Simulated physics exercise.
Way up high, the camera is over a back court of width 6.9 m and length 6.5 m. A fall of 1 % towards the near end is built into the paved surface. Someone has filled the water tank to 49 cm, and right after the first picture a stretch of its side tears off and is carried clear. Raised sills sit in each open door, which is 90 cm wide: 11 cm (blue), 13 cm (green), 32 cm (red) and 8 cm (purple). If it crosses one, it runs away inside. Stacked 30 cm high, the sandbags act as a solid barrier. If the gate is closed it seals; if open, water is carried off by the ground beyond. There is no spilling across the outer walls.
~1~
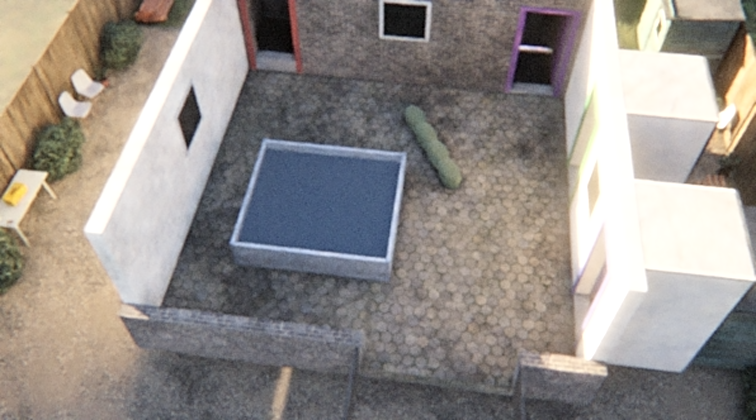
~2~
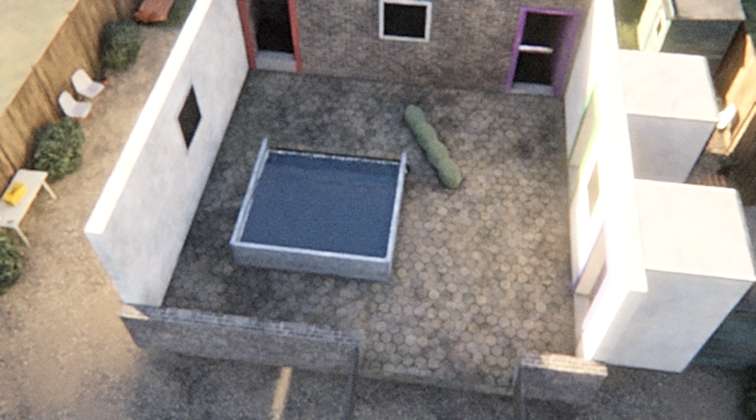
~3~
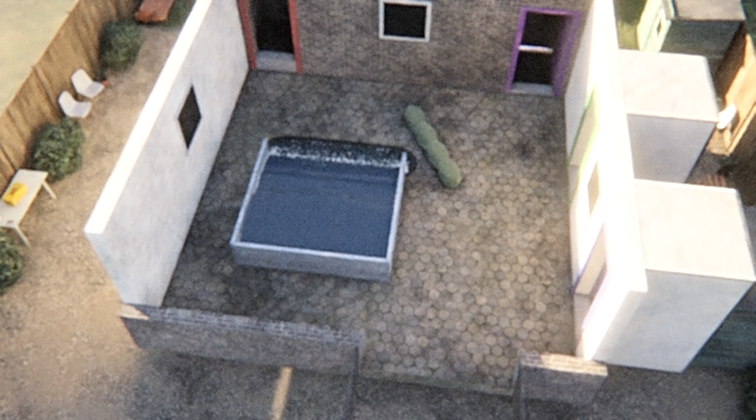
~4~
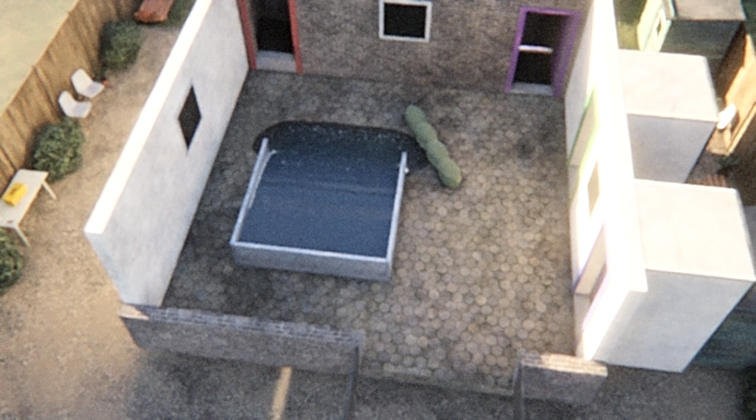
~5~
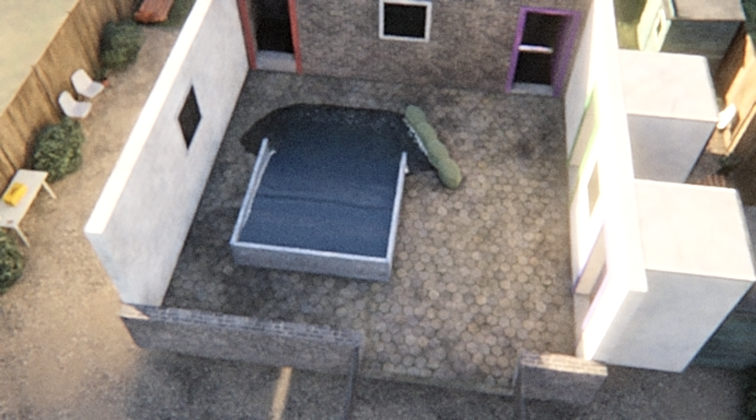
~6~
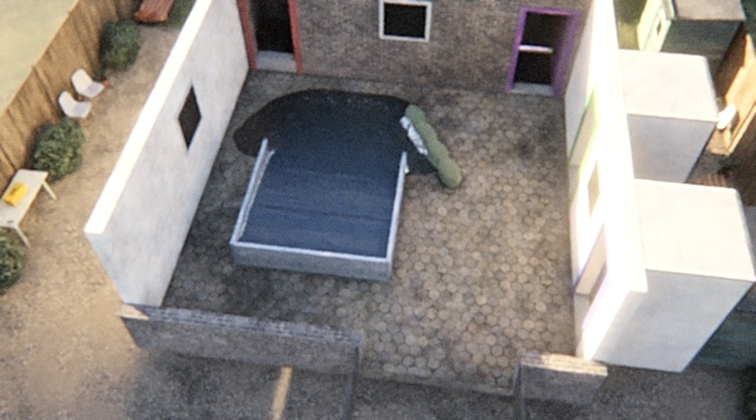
In a walled, paved courtyard seen from above, dark water pours from the far side of a rectangular tank after that side opens, spreading across the paving toward the back wall and reaching the green sandbags at right.
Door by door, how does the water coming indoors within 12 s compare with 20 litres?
In the end the blue door will hold enough water back. The green door will hold enough water back. The red door will hold enough water back. The purple door will hold enough water back.
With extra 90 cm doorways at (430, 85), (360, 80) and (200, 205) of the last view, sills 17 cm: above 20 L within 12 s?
Door 1: Lower; door 2: Higher; door 3: Lower.
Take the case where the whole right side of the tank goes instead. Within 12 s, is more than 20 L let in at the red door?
So for red: No.
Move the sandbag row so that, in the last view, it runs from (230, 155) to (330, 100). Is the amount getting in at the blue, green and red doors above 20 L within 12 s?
Blue within the limit, green within the limit, red within the limit.
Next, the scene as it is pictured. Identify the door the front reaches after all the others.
Last comes the blue one.
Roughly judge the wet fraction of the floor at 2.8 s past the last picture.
I'd say around 45 %.
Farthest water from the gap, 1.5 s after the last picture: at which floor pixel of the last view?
I'd put it near pixel (503, 96) of the last picture.
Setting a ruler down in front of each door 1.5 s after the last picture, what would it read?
Measured in centimetres, the blue door gives 0, the green door 0, the red door 25 and the purple door 0.
Then, 0.7 s after the last picture water covers 25 % of the floor and is deepest (34 cm) near (386, 85); blue door not reached, green door not reached, red door 14 cm at the sill, 0 L in, purple door not reached.
Then, 1.5 s after the last picture water covers 30 % of the floor and is deepest (34 cm) near (369, 84); blue door not reached, green door not reached, red door 25 cm at the sill, 0 L in, purple door not reached.
Then, 2.8 s after the last picture water covers 45 % of the floor and is deepest (32 cm) near (248, 72); blue door not reached, green door not reached, red door 29 cm at the sill, 1 L in, purple door 4 cm at the sill, 0 L in.
Then, 6.3 s after the last picture water covers 90 % of the floor and is deepest (23 cm) near (153, 327); blue door 3 cm at the sill, 0 L in, green door 6 cm at the sill, 0 L in, red door 8 cm at the sill, 1 L in, purple door 7 cm at the sill, 8 L in.
Then, 11.3 s after the last picture water covers 95 % of the floor and is deepest (12 cm) near (540, 376); blue door 11 cm at the sill, 3 L in, green door 3 cm at the sill, 0 L in, red door 3 cm at the sill, 1 L in, purple door 3 cm at the sill, 9 L in.
